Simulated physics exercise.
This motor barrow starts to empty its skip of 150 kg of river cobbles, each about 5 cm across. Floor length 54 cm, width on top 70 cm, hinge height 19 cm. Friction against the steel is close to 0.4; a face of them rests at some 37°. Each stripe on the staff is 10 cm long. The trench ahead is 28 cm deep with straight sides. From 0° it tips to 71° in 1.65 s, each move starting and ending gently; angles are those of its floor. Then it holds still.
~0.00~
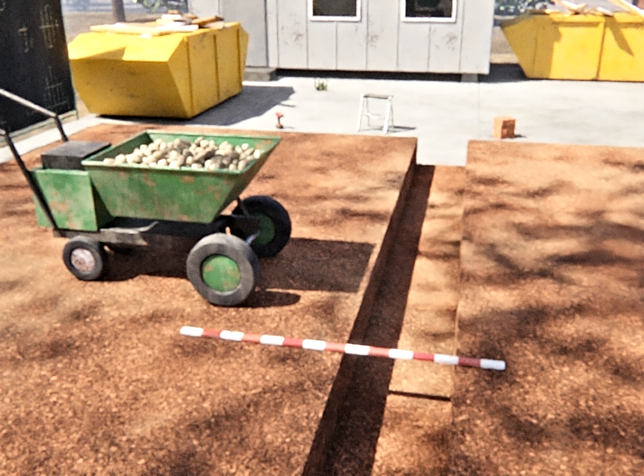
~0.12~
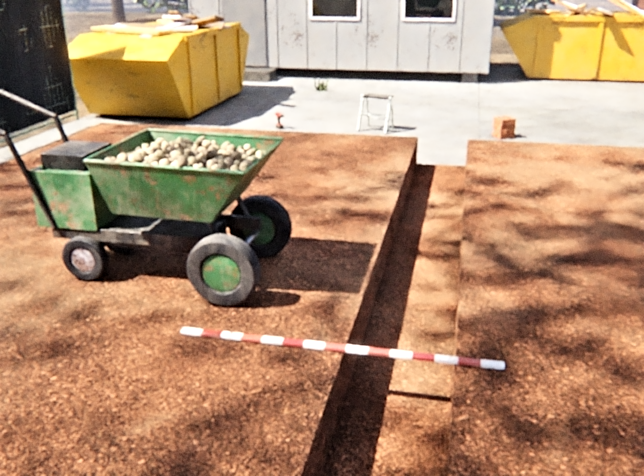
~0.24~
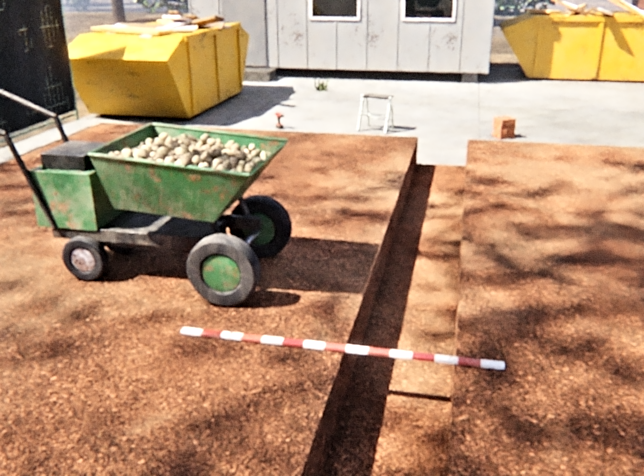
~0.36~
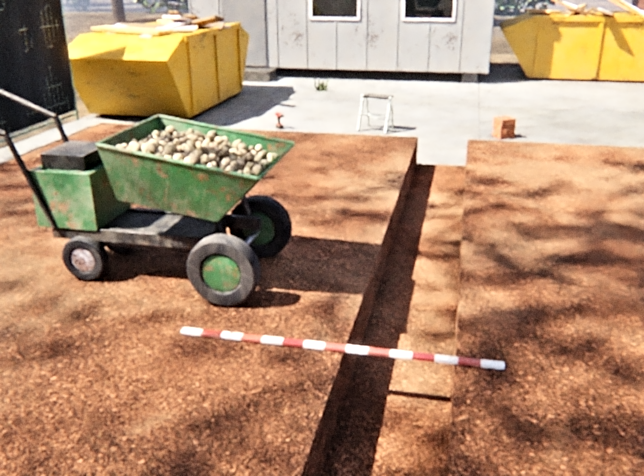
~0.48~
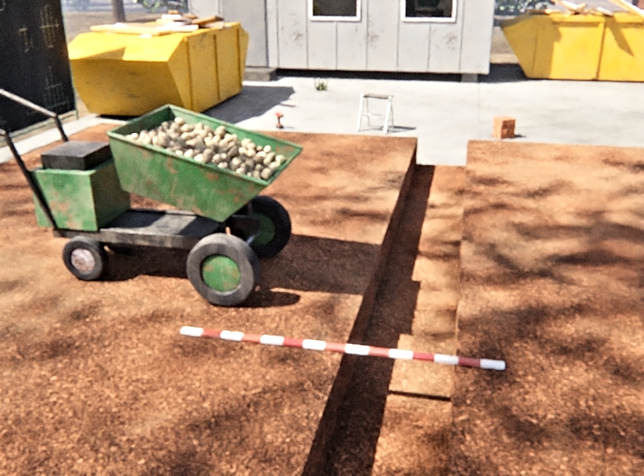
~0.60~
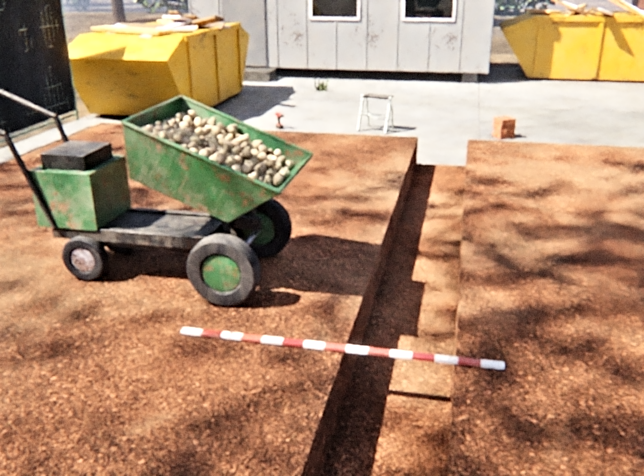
A green motor barrow's skip, heaped with pale rounded stones, tilts slowly and then faster toward the right, its rear rising off the dark chassis while the wheels and the camera stay still. It stands at left on reddish-brown ground, seen from slightly above, beside a straight-sided trench crossed by a red-and-white striped staff. Behind, yellow waste containers flank a grey cabin on pale paving.
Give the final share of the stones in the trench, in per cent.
Roughly 95 per cent ends in the trench.
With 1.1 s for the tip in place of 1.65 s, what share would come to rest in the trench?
Then about 95 per cent.
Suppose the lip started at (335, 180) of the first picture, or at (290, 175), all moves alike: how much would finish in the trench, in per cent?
Near 65 per cent from the first place, 100 from the second.
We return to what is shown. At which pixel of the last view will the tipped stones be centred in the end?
Around (400, 326).
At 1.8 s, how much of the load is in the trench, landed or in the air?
About 40 per cent by then.
After 1.2 s the floor is at 60°; 98 % in the skip, 2 % short of the trench; the foremost stones are at (352, 250).
After 1.8 s the floor is at 71°; 52 % in the skip, 6 % short of the trench, 41 % in the trench; the foremost stones are at (447, 356).
After 2.1 s the floor is at 71°; 27 % in the skip, 7 % short of the trench, 66 % in the trench; the foremost stones are at (451, 334).
After 4.1 s the floor is at 71°; 0 % in the skip, 5 % short of the trench, 95 % in the trench; the foremost stones are at (452, 327).
